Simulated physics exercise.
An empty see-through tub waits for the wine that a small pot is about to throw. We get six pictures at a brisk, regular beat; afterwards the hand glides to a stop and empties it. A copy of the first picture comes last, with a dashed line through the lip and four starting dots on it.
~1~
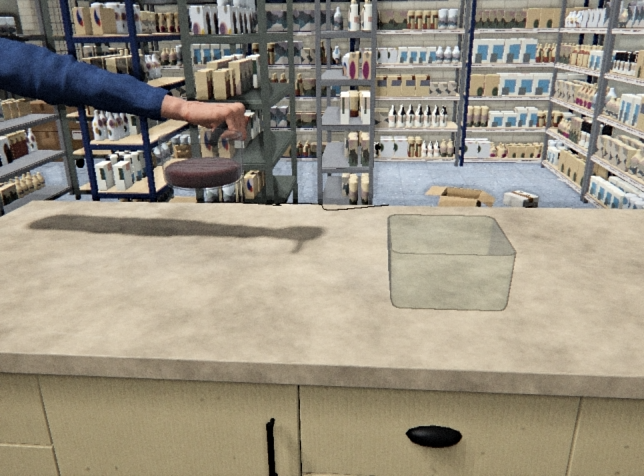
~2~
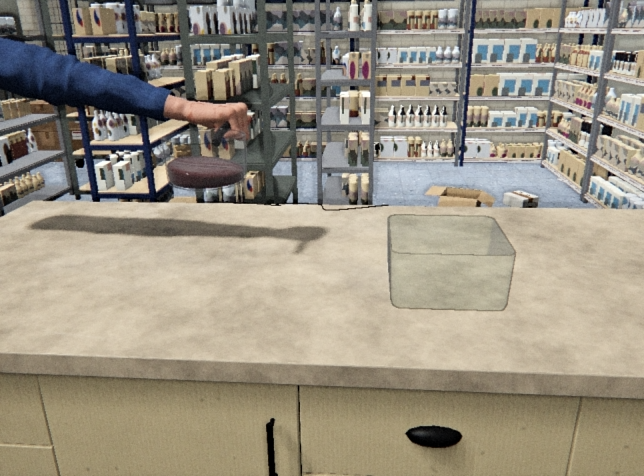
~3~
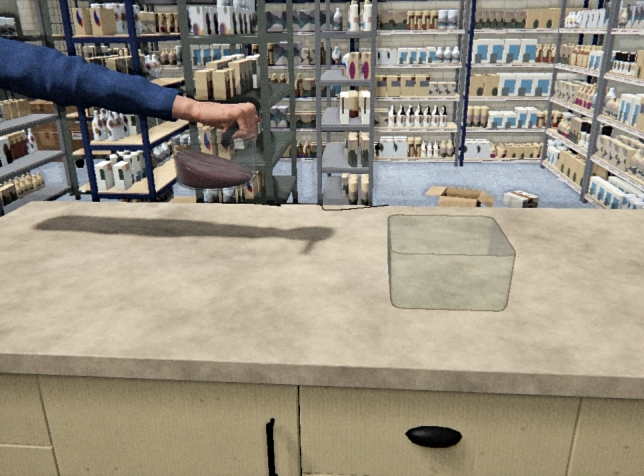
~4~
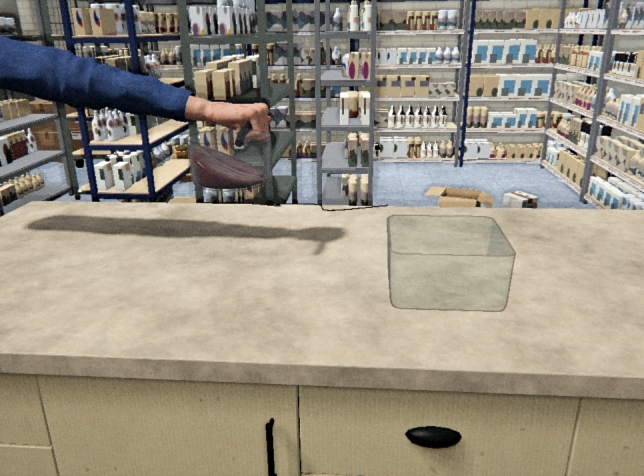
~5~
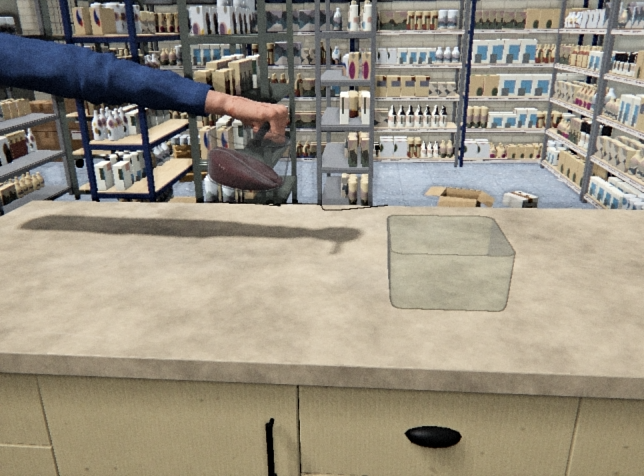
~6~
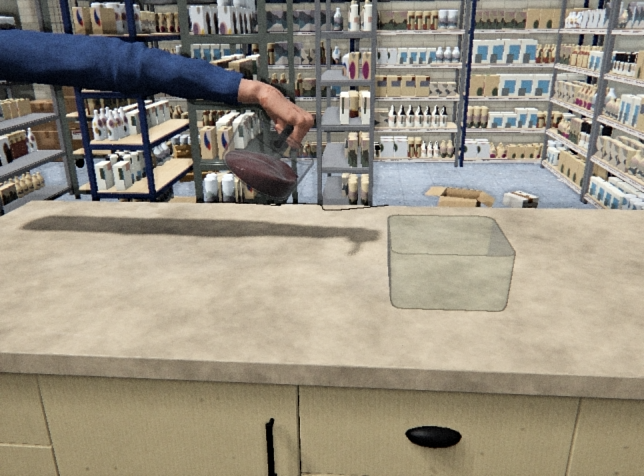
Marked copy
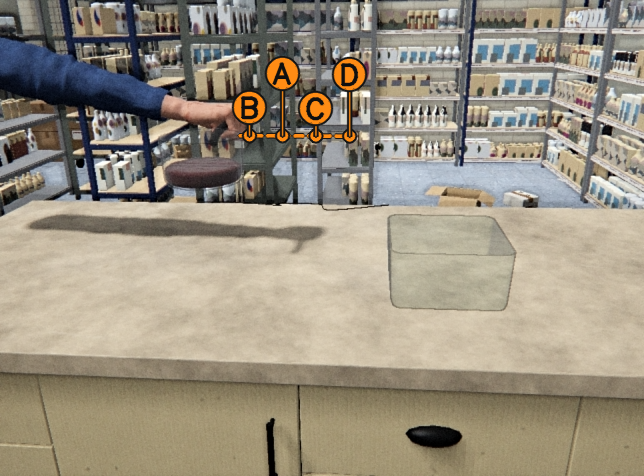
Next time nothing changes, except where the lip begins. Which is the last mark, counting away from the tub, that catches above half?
Go for A.
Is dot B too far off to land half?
Yes, that goes wrong.
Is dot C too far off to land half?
No, not at all.
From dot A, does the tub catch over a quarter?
Yes, it does.
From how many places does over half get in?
Three.
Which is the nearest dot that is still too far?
B.
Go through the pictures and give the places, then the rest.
The first frame shows upright, lip at (240, 135); tub from (390, 305) to (507, 309); nothing has left yet.
The second frame shows upright, lip at (243, 135); nothing has left yet.
The third frame shows upright, lip at (253, 136); nothing has left yet.
The fourth frame shows upright, lip at (268, 136); nothing has left yet.
The fifth frame shows tipped about 9°, lip at (290, 142); nothing has left yet.
The sixth frame shows tipped about 34°, lip at (313, 162); nothing has left yet.
On the marked copy, A at (282, 135); B at (249, 135); C at (315, 136); D at (349, 136).
For dot A, about 73 % lands in the tub, 23 % falls short and 5 % goes beside or beyond.
For dot B, about 29 % lands in the tub, 65 % falls short and 6 % goes beside or beyond.
For dot C, about 88 % lands in the tub, 8 % falls short and 4 % goes beside or beyond.
For dot D, about 78 % lands in the tub, 3 % falls short and 19 % goes beside or beyond.
